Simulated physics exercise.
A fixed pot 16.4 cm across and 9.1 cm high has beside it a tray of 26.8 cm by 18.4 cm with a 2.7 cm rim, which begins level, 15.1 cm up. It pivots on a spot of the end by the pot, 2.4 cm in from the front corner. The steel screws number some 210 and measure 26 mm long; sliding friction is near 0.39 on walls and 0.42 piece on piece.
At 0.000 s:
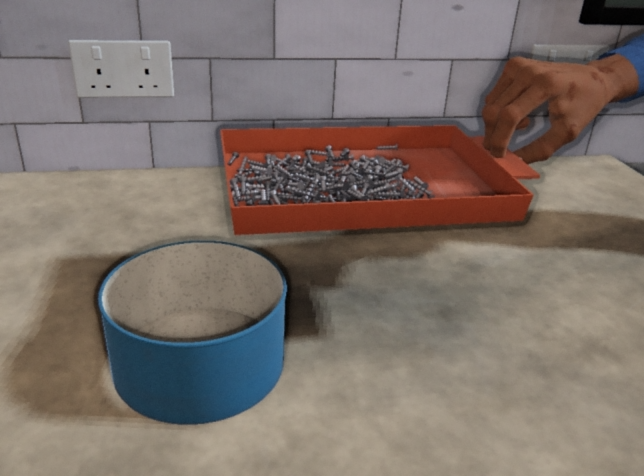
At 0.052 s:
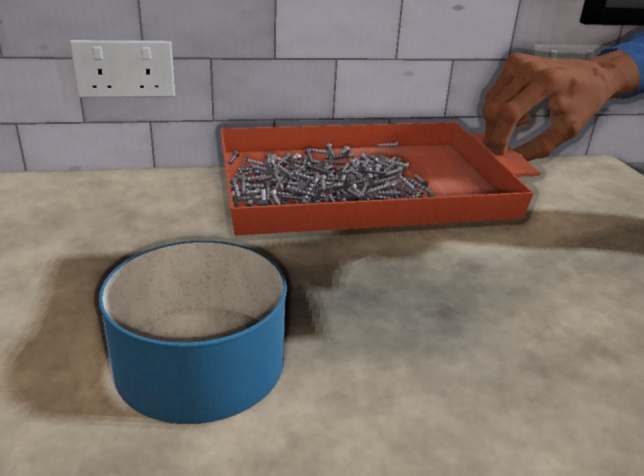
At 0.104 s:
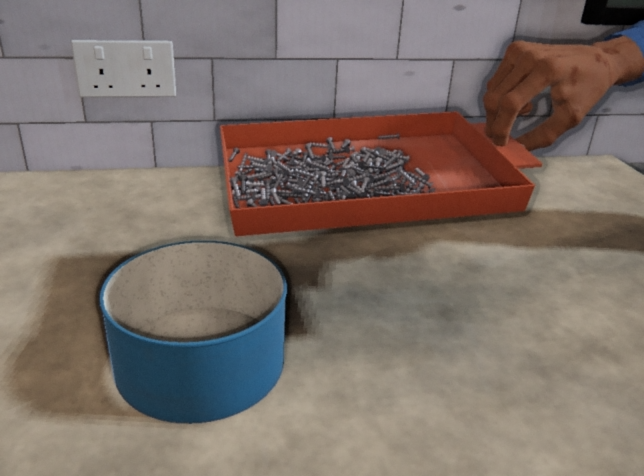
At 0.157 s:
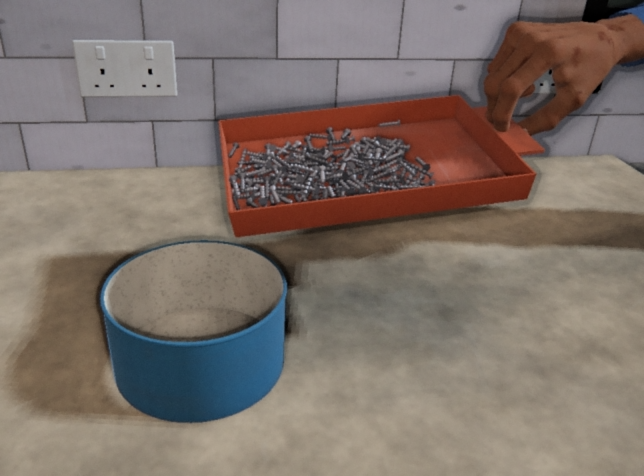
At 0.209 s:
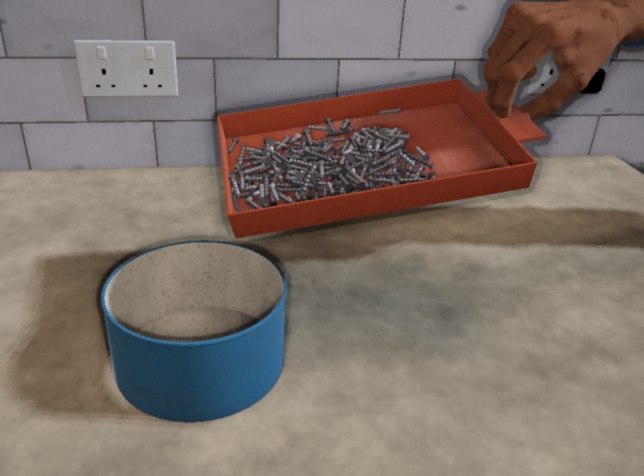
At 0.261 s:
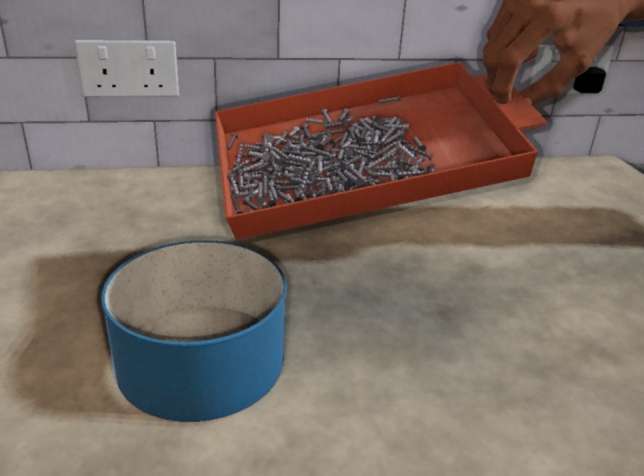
A shallow red-orange tray, holding a heap of small grey steel screws toward its left side, sits level on a mottled beige worktop against pale tiles with a double socket, seen from slightly above. A round blue pot with a speckled inside stands empty in front, at the left. A hand at the right grips the tray's tab and raises that end, slowly then faster, tilting it down toward the left.
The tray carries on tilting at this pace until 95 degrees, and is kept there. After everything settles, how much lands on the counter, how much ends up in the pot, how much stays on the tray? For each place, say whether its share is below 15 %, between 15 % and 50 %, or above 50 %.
Counter: Below 15 %; pot: Above 50 %; left on the tray: Below 15 %.
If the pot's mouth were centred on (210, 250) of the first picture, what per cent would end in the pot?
With the pot there, close to 10 per cent.
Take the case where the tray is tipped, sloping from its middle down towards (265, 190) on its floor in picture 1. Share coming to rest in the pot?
Roughly 65 percent of them.
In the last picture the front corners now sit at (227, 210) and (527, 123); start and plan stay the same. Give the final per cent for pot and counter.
Pot 65, counter 30.
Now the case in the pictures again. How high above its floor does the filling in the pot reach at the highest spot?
Roughly 4.0 centimetres.
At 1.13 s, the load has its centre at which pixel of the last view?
Load centre: About (223, 200) px.
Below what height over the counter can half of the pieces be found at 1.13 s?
Some 18 cm above the counter.
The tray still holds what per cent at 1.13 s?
Estimate: Near 85 in a hundred.
After 0.78 s, tilt 53 degrees; the tray holds 100 %, the pot 0 %.
After 1.13 s, tilt 78 degrees; the tray holds 85 %, the pot 5 %.
After 1.57 s, tilt 95 degrees; the tray holds 5 %, the pot 95 %.
At rest (2.3 s), counter 0 %, pot 100 %, tray 0 %.
